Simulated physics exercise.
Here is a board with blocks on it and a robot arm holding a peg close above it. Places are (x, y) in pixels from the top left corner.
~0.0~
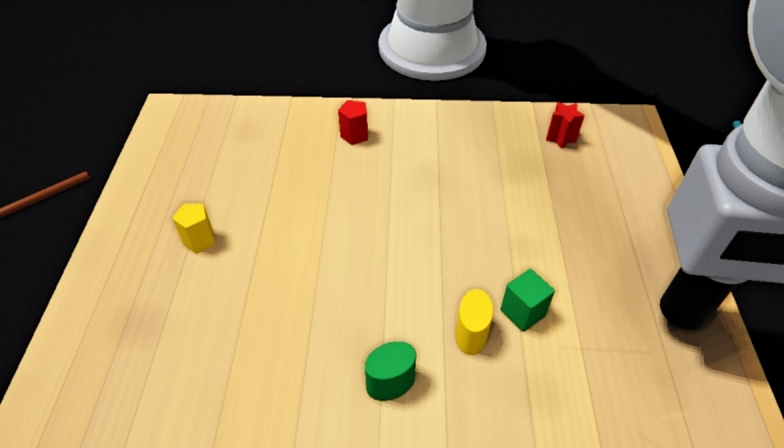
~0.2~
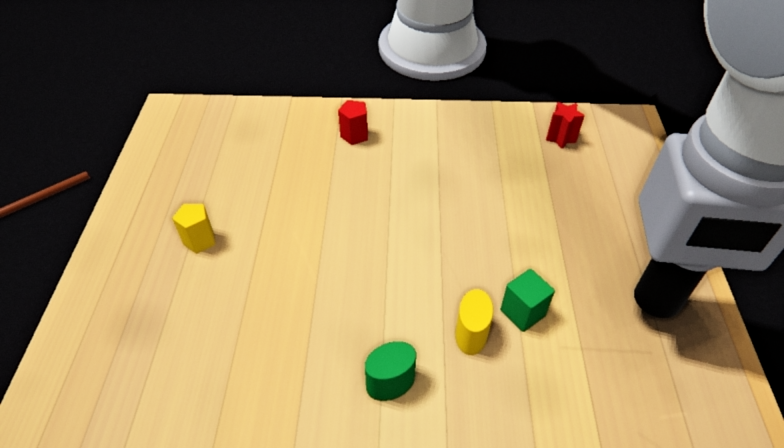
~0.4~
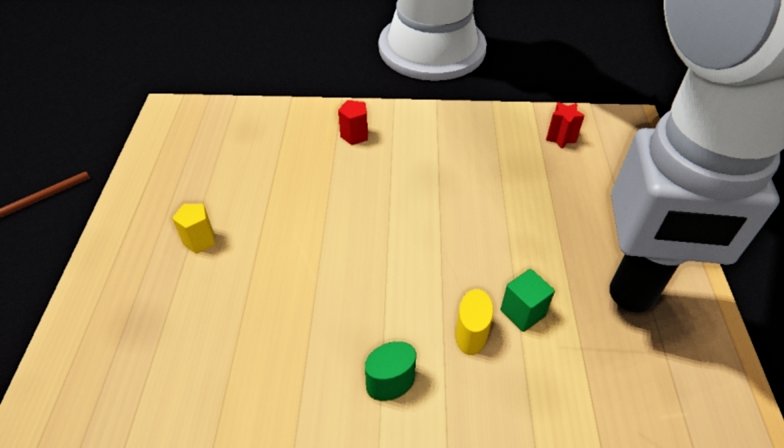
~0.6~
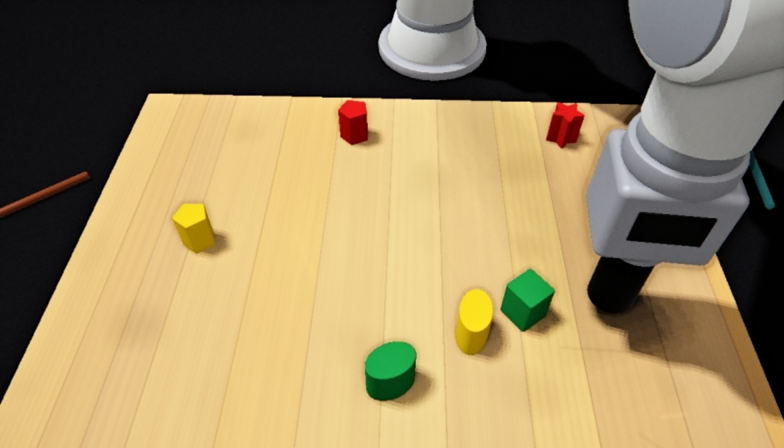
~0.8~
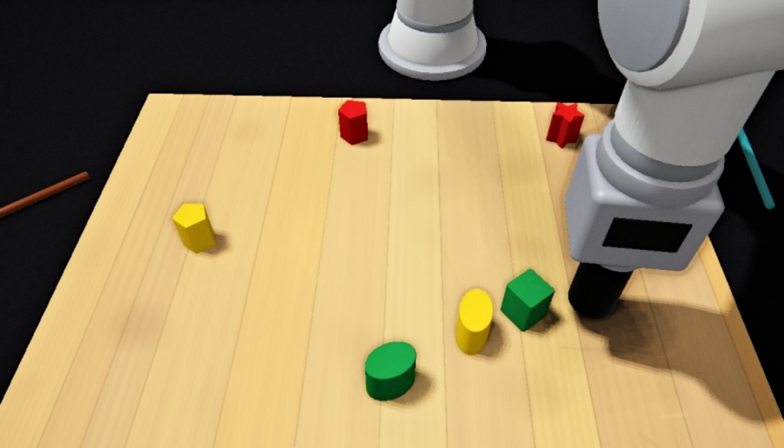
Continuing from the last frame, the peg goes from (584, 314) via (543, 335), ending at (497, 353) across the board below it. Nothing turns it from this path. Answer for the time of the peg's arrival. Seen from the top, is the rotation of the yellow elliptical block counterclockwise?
Yes, it checks out.
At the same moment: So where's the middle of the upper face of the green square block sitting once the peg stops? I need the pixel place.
It sits at (491, 292).
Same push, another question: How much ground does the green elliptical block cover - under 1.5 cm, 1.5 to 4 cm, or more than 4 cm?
The smallest band: Under 1.5 cm.
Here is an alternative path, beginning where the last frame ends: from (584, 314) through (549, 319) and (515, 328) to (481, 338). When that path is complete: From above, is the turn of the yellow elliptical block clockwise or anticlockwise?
It goes anticlockwise.
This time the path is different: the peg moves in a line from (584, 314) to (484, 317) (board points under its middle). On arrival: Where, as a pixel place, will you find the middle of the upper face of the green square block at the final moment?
The middle of the upper face of the green square block will lie at about (453, 275) in the picture.
On the path given first. Halfway along, peg at (548, 321); green square block at (508, 288), turned 35° clockwise.
At the end, peg at (501, 340); green elliptical block still; yellow elliptical block at (462, 307), turned 35° anticlockwise; green square block at (491, 292), turned 100° clockwise.
